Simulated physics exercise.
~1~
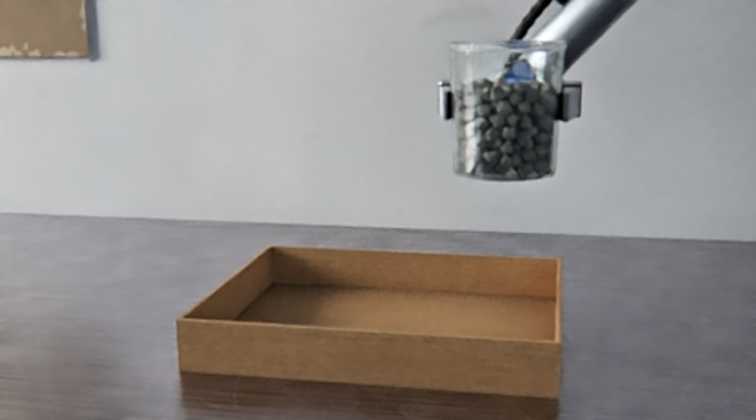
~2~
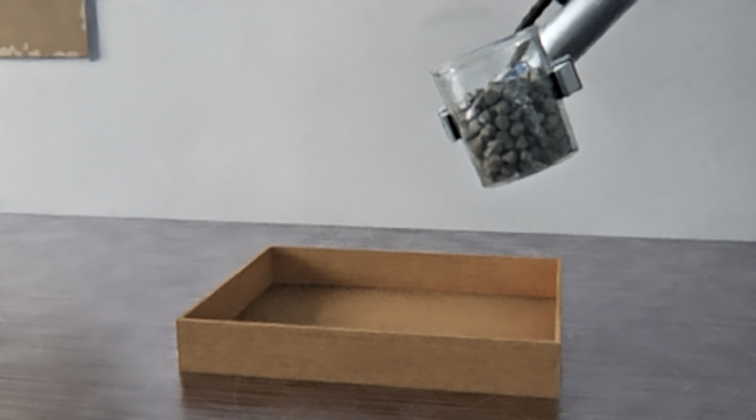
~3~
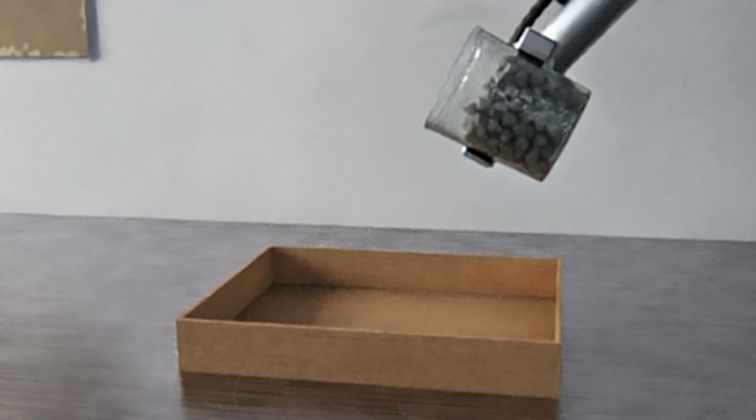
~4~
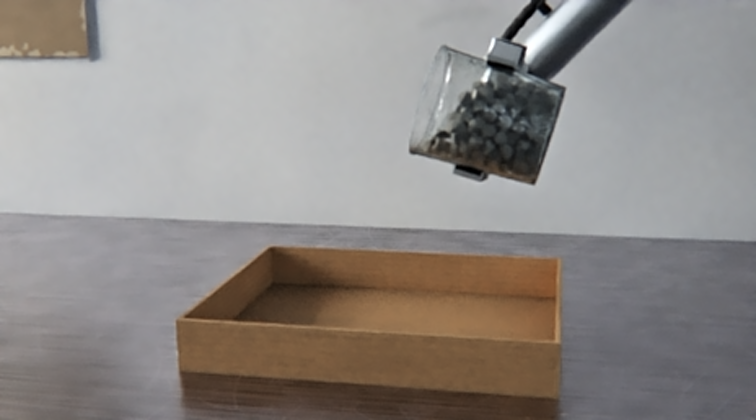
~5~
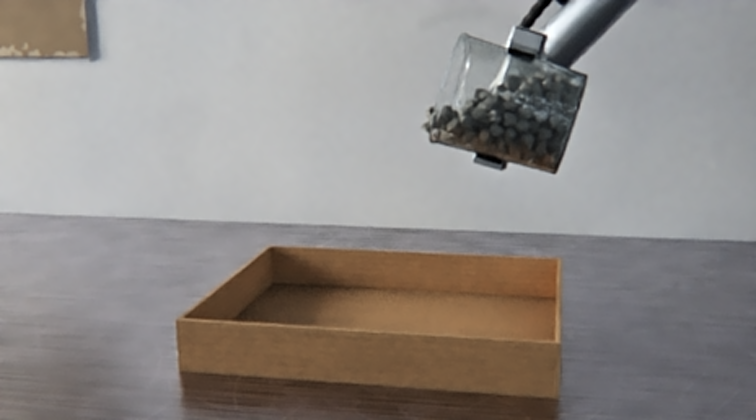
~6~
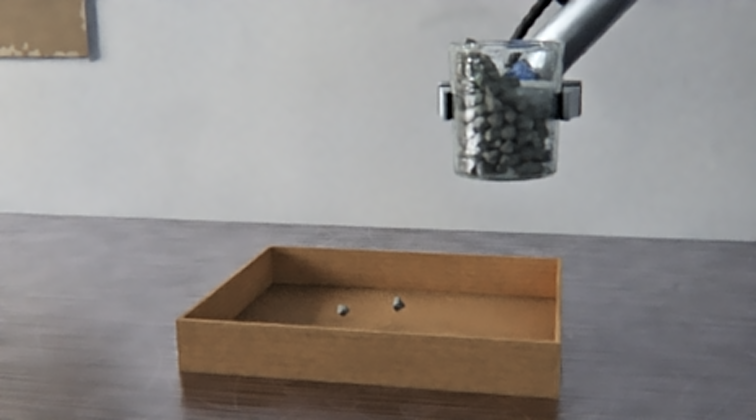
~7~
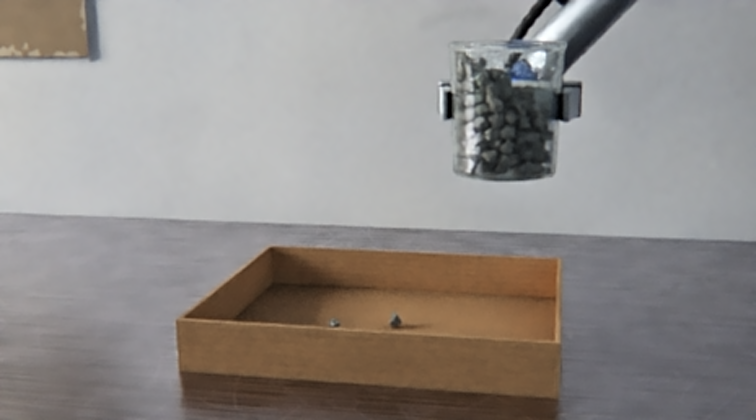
A gripper tips a beaker of pebbles, rights it, and leaves two in the tray.
